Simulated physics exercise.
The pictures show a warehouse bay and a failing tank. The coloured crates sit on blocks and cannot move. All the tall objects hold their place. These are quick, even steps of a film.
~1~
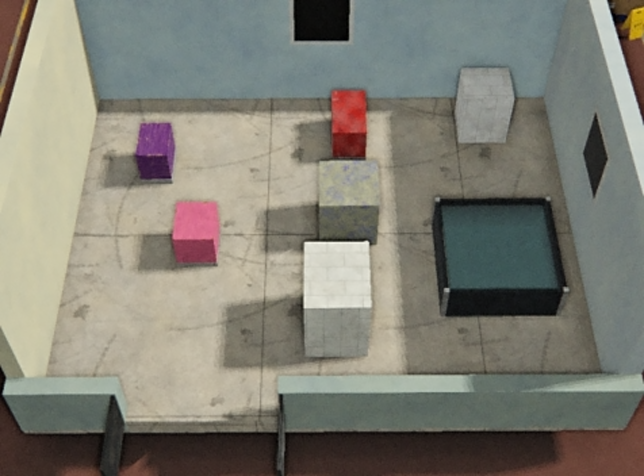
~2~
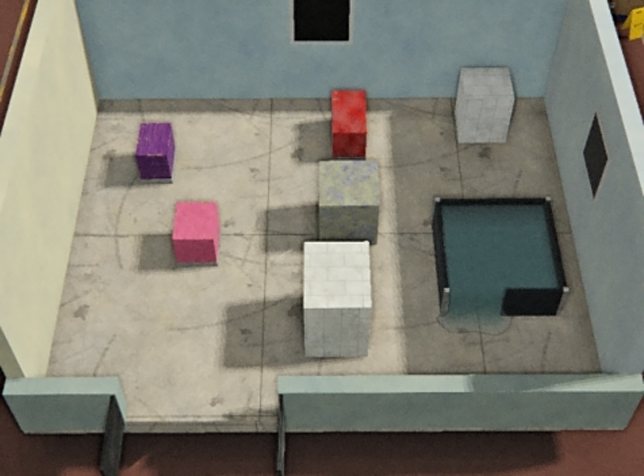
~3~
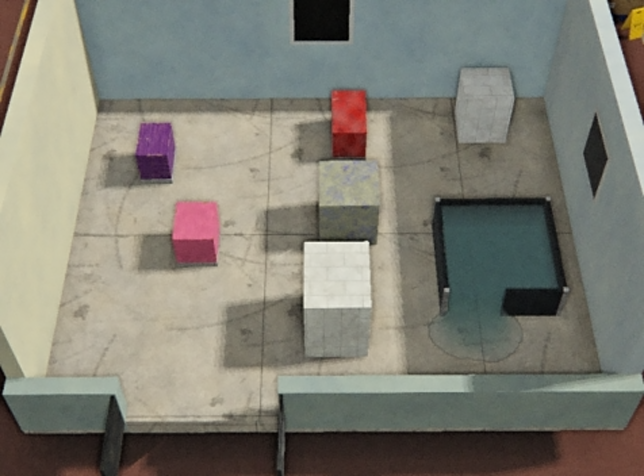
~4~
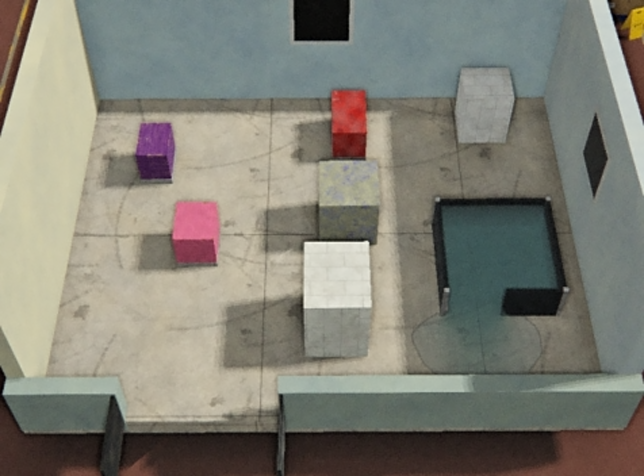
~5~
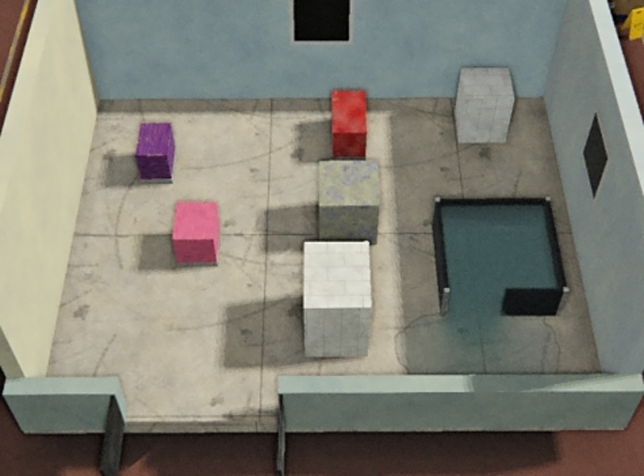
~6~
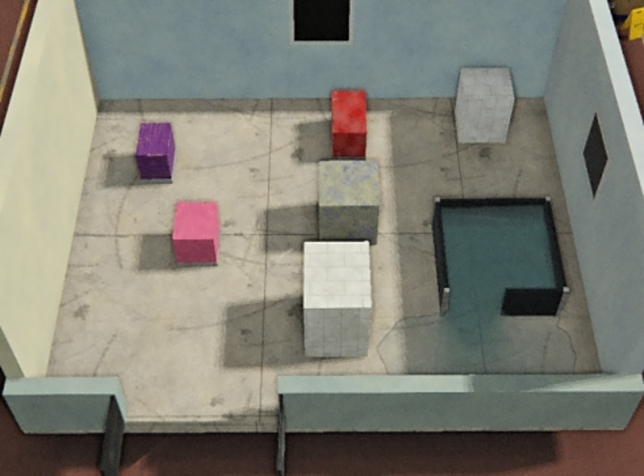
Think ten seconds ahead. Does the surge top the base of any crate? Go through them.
The purple crate escapes dry; the red crate escapes dry; the pink crate escapes dry.
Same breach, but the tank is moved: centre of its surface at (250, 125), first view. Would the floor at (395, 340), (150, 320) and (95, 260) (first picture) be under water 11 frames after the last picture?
In that order: Free of water, not flooded, awash.
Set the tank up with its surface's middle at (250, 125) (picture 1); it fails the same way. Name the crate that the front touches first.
I say the pink-painted one.
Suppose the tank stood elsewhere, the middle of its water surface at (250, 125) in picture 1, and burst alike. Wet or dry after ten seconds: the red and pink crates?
My reading: Red is spared, pink ends up wet.
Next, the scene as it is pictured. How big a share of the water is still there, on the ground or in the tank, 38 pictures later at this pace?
About 94 per cent.
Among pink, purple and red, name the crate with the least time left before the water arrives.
The pink crate.
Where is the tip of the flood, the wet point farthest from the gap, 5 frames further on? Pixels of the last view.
Near (302, 404).
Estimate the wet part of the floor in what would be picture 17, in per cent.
Near 20 in a hundred.
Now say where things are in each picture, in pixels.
In the first frame, the open tank at (498, 247) is whole and still.
In the second frame, water pours out at (474, 307) and has run to (505, 321).
In the third frame, the front is at (497, 355), out from the gap at (473, 307).
In the fourth frame, the front is at a hidden place, out from the gap at (473, 307).
In the fifth frame, the front is at a hidden place, out from the gap at (474, 307).
In the sixth frame, the front is at a hidden place, out from the gap at (474, 307).
A moment on, water covers 10 % of the floor; the purple crate not reached, the red crate not reached, the pink crate not reached.
Next, water covers 20 % of the floor; the purple crate not reached, the red crate not reached, the pink crate not reached.
Then, water covers 35 % of the floor; the purple crate not reached, the red crate not reached, the pink crate not reached.
Later, water covers 50 % of the floor; the purple crate not reached, the red crate not reached, the pink crate water round its plinth.
In the end, water covers 70 % of the floor; the purple crate stayed above the water, the red crate stayed above the water, the pink crate stayed above the water.
